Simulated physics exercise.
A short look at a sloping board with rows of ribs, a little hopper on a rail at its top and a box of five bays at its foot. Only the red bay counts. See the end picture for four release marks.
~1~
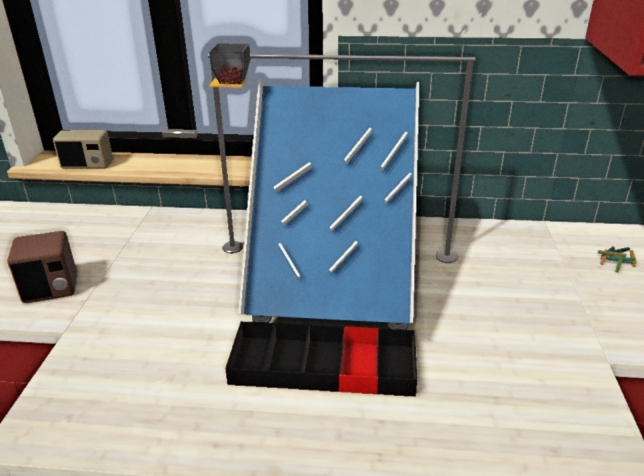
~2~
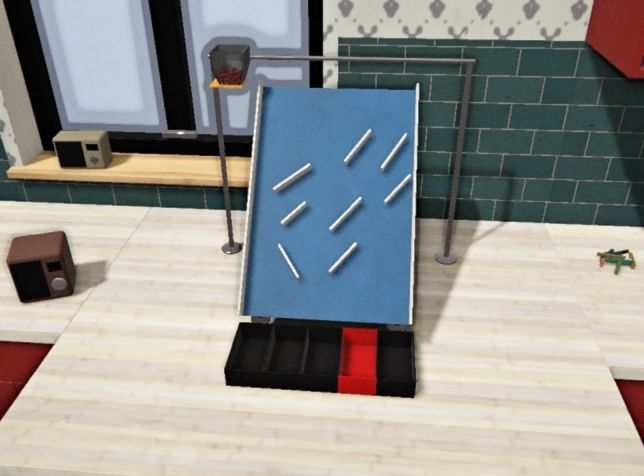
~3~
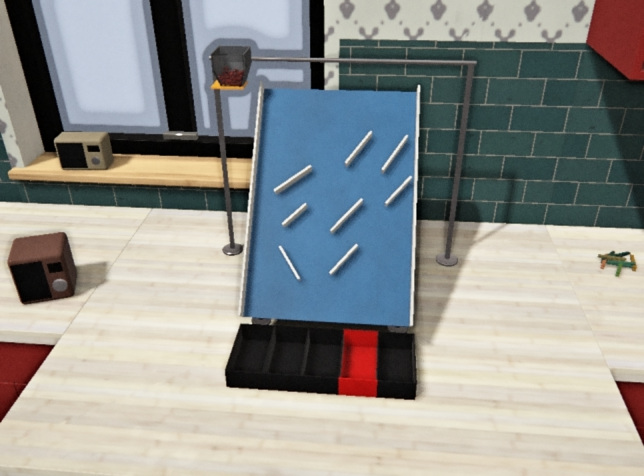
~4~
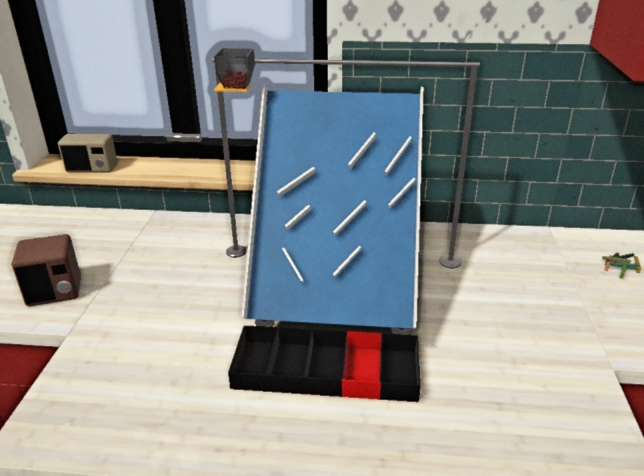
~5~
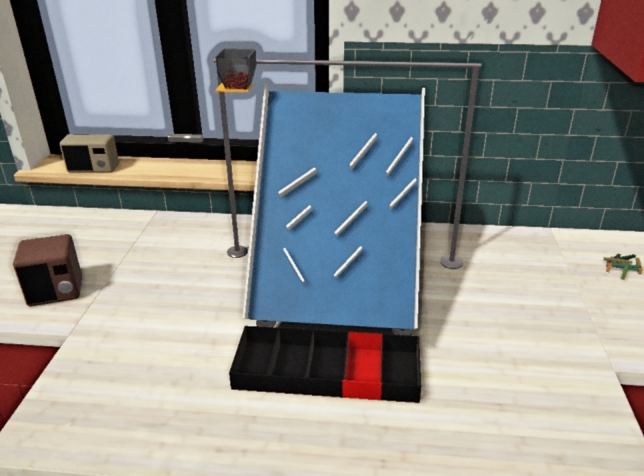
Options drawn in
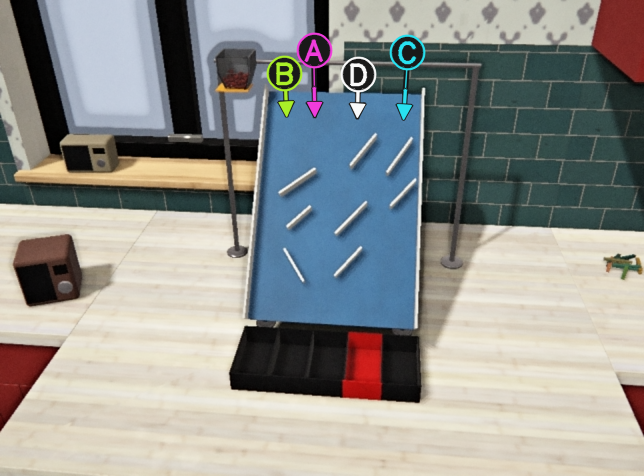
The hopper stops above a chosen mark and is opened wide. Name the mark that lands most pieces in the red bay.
The answer is mark C.
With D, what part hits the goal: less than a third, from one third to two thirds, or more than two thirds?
Mark D gives less than a third.
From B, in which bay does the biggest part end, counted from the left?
The first from the left.
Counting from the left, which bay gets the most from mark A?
The first from the left.
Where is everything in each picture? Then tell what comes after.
Hopper at (232, 77), kidney beans, door shut, in the first picture.
Ribs (345, 161) to (370, 130), (381, 168) to (406, 134), (273, 189) to (310, 164), in the second picture.
Ribs (386, 203) to (411, 176), (282, 224) to (306, 204), (331, 231) to (362, 199), in the third picture.
Ribs (283, 248) to (302, 281), (334, 275) to (360, 246), in the fourth picture.
Red bay at (362, 389), number 4 of 5 from the left, in the fifth picture.
On the marked copy, mark A meets the board at (314, 111); mark B meets the board at (286, 111); mark C meets the board at (403, 114); mark D meets the board at (357, 112).
Choosing A, a stray few in the red bay, nearly all in other bays, a small part outside the box.
Choosing B, none in the red bay, nearly all in other bays, a stray few outside the box.
Choosing C, about a quarter in the red bay, about two thirds in other bays, a small part held on the board.
Choosing D, a stray few in the red bay, nearly all in other bays, a small part outside the box.
